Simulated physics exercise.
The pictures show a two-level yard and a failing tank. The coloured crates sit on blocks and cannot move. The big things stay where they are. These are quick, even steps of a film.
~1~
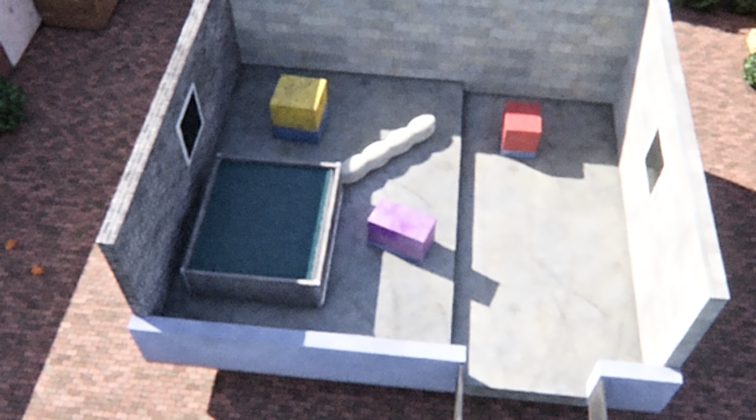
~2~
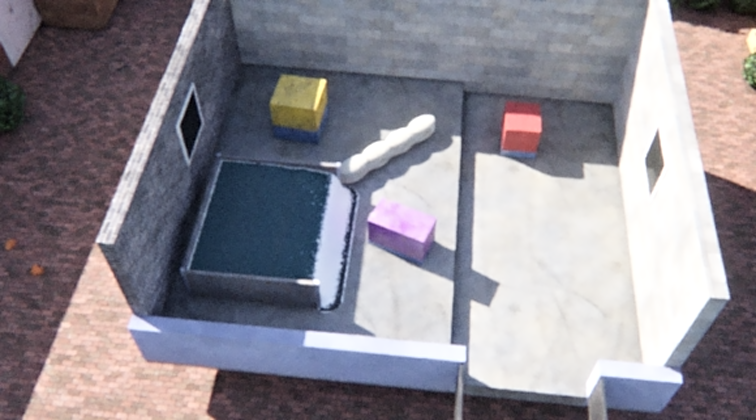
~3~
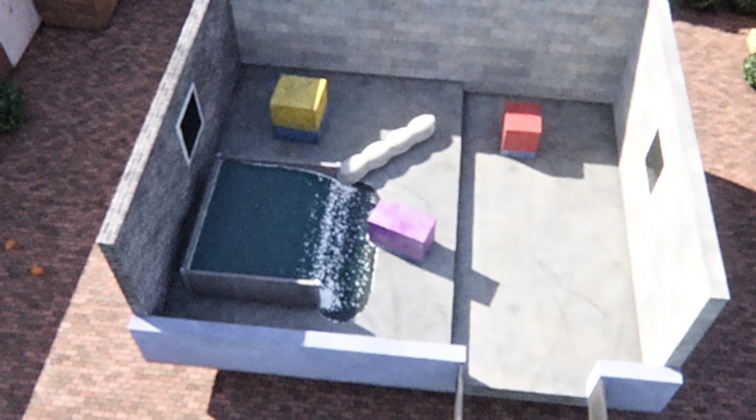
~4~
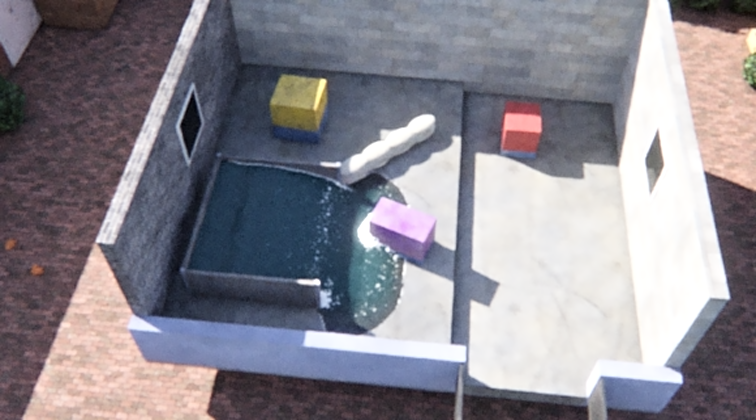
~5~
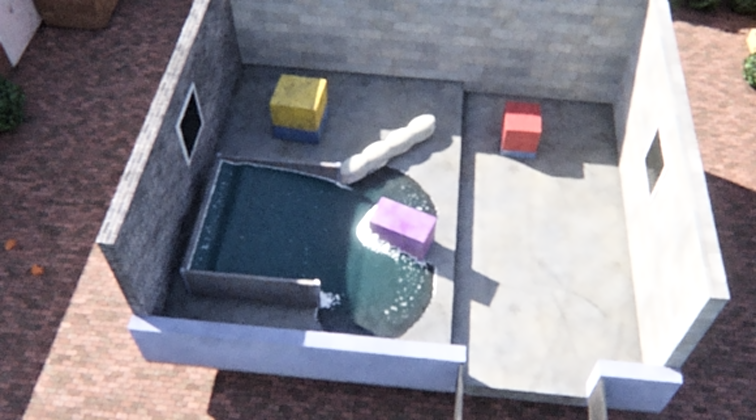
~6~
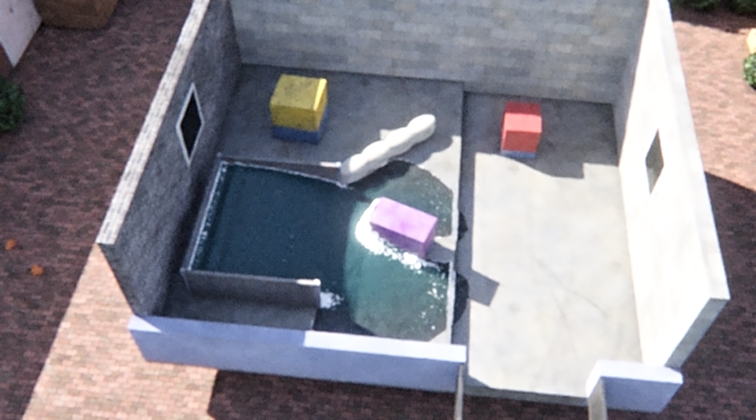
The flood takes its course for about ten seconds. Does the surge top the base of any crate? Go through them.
The red crate is soaked; the yellow crate keeps dry; the purple crate is soaked.
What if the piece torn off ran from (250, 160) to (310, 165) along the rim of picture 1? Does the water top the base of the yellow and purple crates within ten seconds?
My reading: The yellow one gets wet, the purple one is safe.
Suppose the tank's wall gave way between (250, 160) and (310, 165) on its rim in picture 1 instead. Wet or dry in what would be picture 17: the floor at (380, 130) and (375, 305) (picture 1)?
One after the other: Flooded, free of water.
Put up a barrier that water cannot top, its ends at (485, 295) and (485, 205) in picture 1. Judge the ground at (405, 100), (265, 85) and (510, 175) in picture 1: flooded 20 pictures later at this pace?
In that order: Dry, free of water, awash.
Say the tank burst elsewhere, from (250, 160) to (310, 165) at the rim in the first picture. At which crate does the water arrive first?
First comes the yellow-painted one.
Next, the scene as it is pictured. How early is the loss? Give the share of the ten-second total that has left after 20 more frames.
Close to 40 %.
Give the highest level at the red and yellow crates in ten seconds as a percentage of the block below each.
Roughly 150 per cent, then 0 per cent.
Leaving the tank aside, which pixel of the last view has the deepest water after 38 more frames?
Around (608, 110).
A moment on, water covers 35 % of the floor; the red crate not reached, the yellow crate not reached, the purple crate water round its plinth.
Next, water covers 55 % of the floor; the red crate water round its plinth, the yellow crate not reached, the purple crate water round its plinth.
Then, water covers 60 % of the floor; the red crate water round its plinth, the yellow crate not reached, the purple crate water round its plinth.
Later, water covers 70 % of the floor; the red crate water round its plinth, the yellow crate not reached, the purple crate water round its plinth.
In the end, water covers 70 % of the floor; the red crate was topped, the yellow crate stayed above the water, the purple crate was topped.
